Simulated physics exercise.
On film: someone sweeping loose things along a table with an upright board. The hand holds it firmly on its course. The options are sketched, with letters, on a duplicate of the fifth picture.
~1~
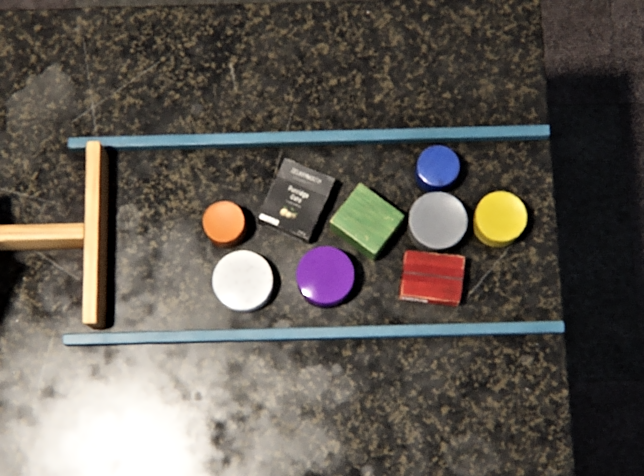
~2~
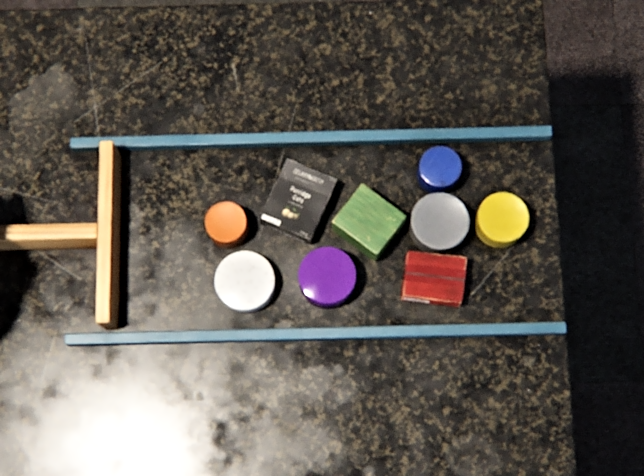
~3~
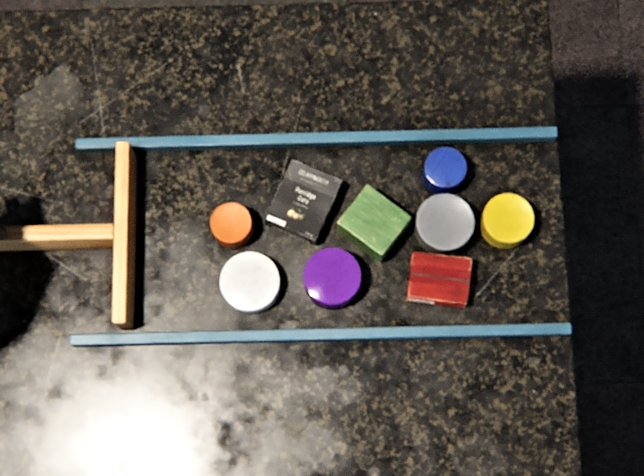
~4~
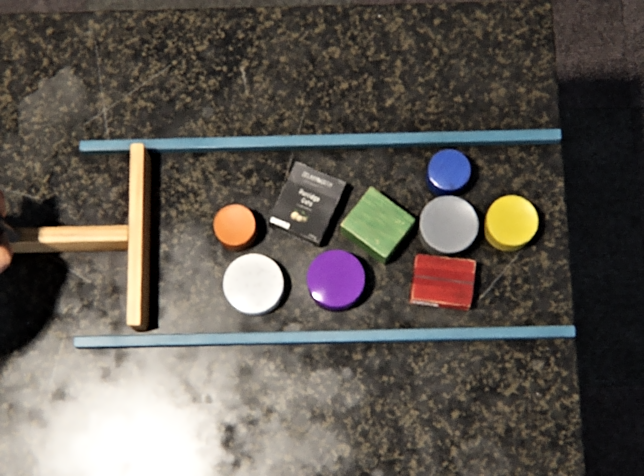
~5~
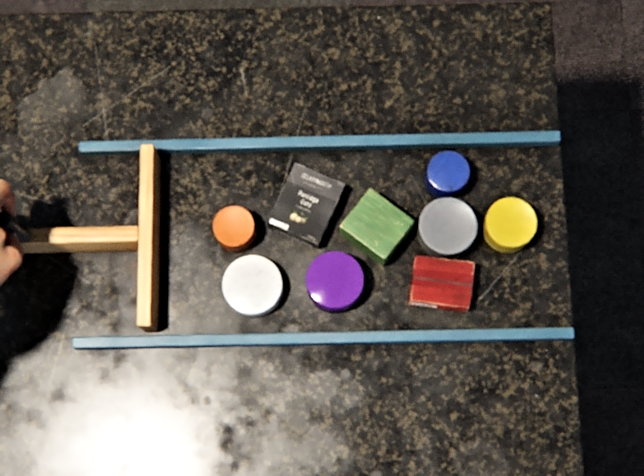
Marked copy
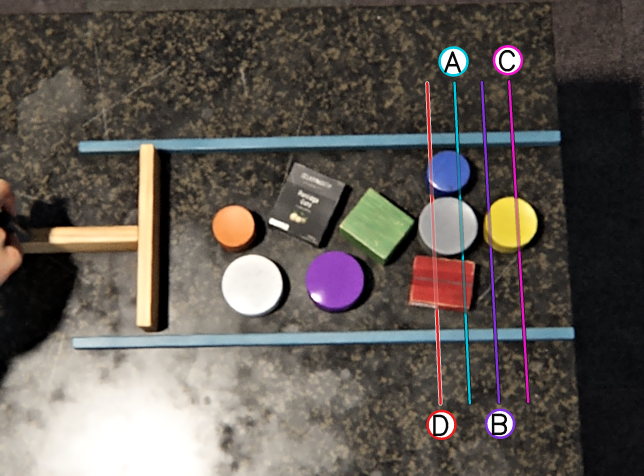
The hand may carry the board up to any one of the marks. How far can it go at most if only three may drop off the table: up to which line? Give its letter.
A is the last line within the limit.
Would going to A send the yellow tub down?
By then, yes.
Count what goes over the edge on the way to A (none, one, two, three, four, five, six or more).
In all, three.
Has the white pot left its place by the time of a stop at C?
By then, yes.
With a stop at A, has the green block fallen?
No.
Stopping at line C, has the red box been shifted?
Yes.
On the marked copy, A at (462, 237); B at (490, 237); C at (518, 236); D at (434, 238).
Taking A. A third of the way, board (260, 231); yellow tub (519, 227); grey tub (464, 228).
Two thirds of the way, board (374, 228); yellow tub (543, 235); red box (527, 287).
When it is over, board (461, 227); yellow tub over the edge; blue tin over the edge; three fallen.
As for the rest, B drops six; C drops six; D is within the limit but short.
